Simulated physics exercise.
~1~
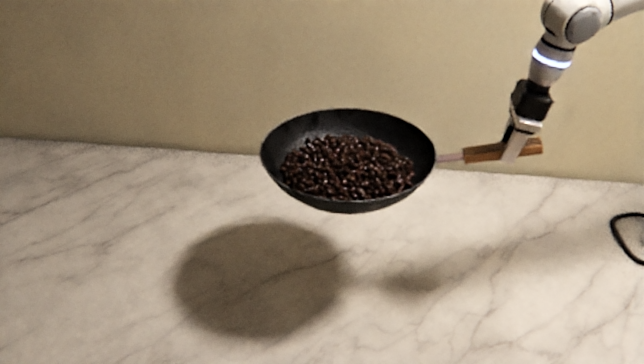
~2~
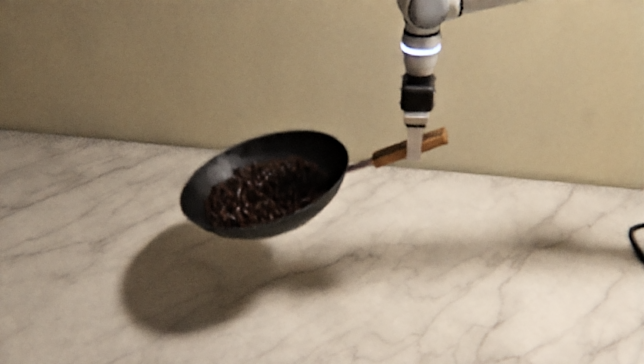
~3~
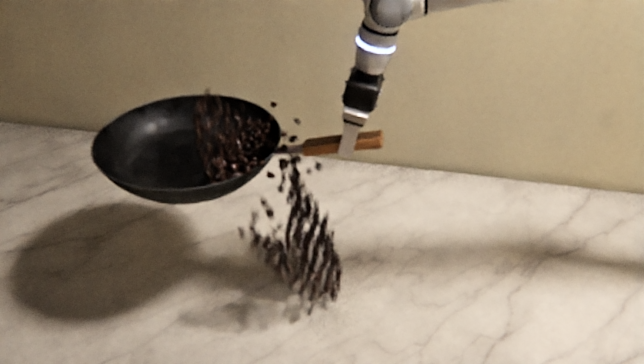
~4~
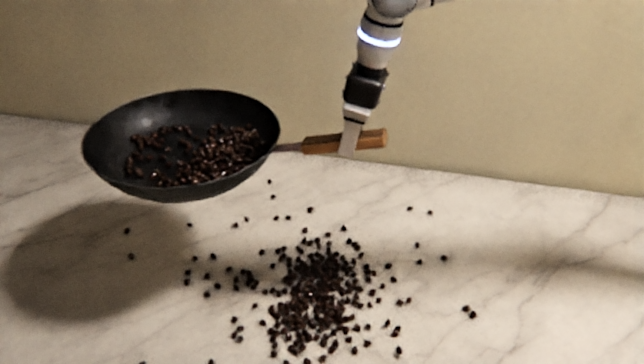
The footage shows a robot arm holding a dark frying pan of dried beans above a marble surface and swinging it left as it tilts; many beans spill over the handle side, ending scattered on the surface while the rest stay in the raised pan.
